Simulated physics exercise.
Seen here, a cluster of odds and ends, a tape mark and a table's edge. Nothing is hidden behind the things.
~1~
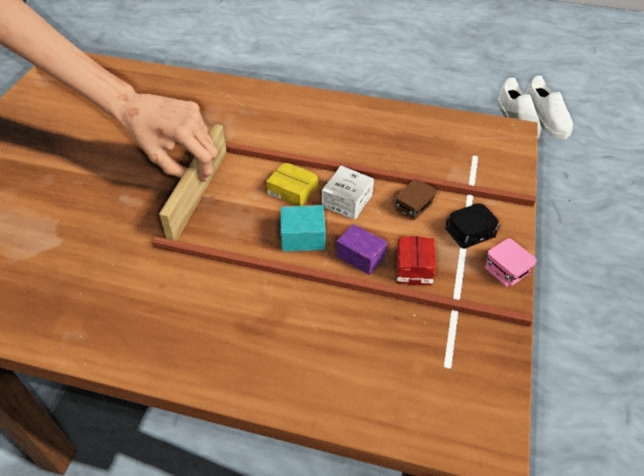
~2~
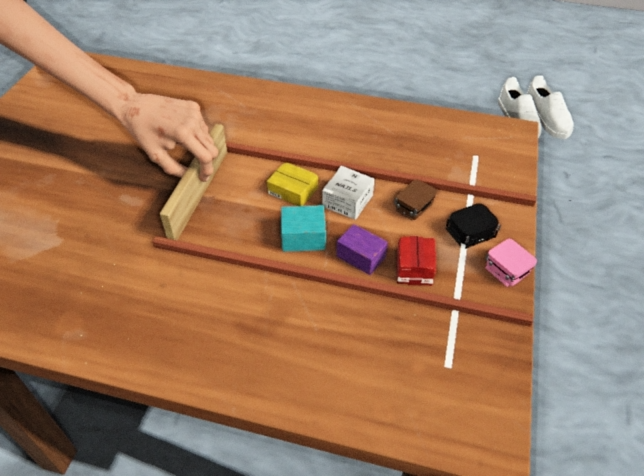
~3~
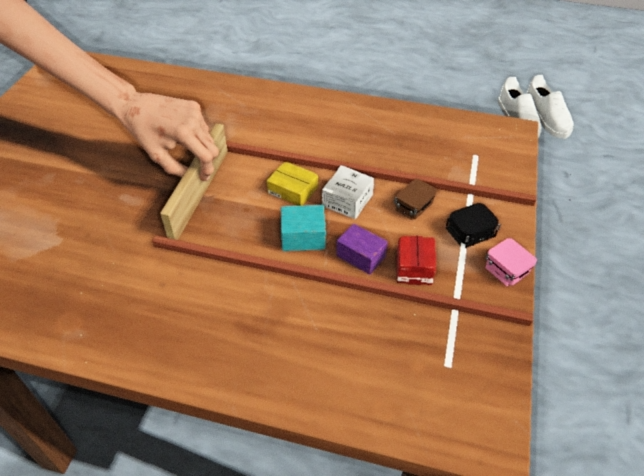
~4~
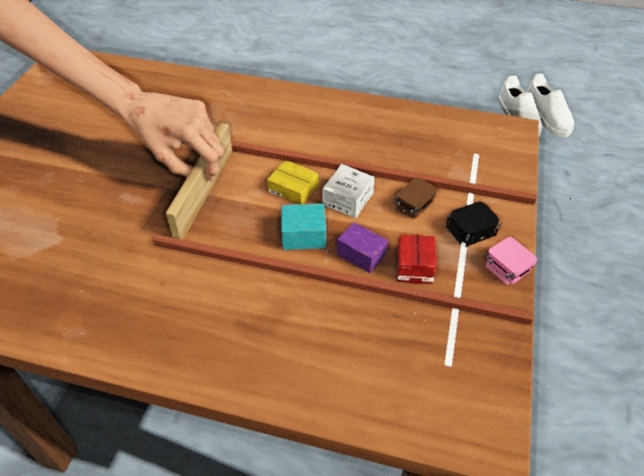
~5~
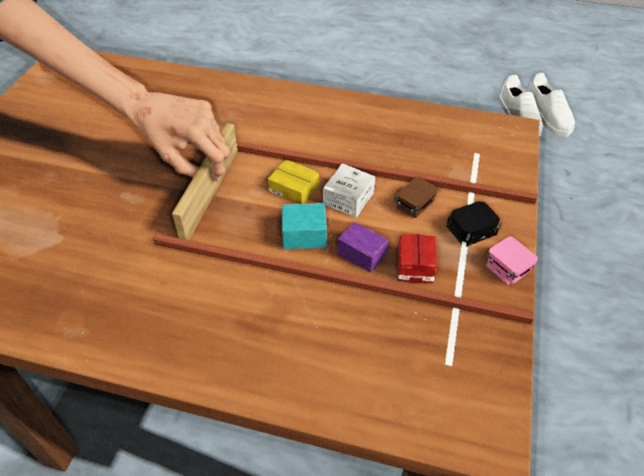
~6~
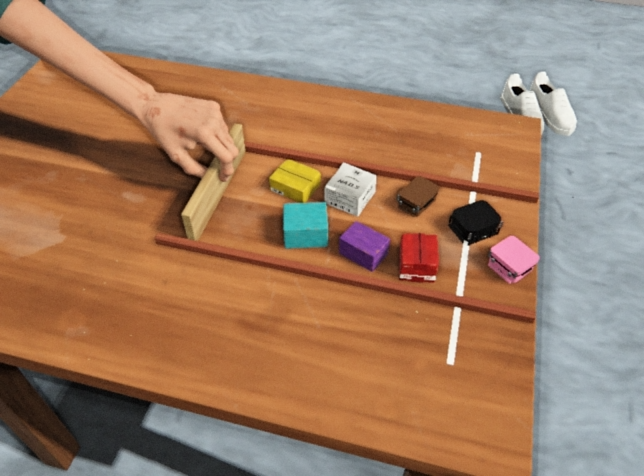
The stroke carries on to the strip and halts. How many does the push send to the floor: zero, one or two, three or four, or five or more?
The number that fall off is three or four.
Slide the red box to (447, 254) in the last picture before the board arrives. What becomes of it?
Then it falls.
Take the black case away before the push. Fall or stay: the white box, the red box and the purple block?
The white box survives; the red box falls; the purple block holds on.
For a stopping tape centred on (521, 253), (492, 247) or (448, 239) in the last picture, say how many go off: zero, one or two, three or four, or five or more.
Taking them in turn, more than four; five or over; three or four.
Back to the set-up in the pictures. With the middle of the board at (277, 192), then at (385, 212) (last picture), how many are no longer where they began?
First 1, then 8.
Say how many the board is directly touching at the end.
2 of them.
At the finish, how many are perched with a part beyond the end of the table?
Overhanging: 2.
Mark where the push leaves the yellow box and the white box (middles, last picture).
About (492, 213), and the other about (534, 220).
Soon after, none off yet; pink case at rest near (512, 261); black case at rest near (475, 223); red box at rest near (418, 258).
After that, none off yet; pink case at rest near (512, 261); black case moving near (479, 226); red box displaced about its own width near (449, 262).
And then, none off yet; pink case tilting well over near (555, 271); black case displaced about its own width near (531, 238); red box displaced well along near (521, 278).
In the end, the number that fall off is three or four; gone, brown case, red box, black case and pink case.
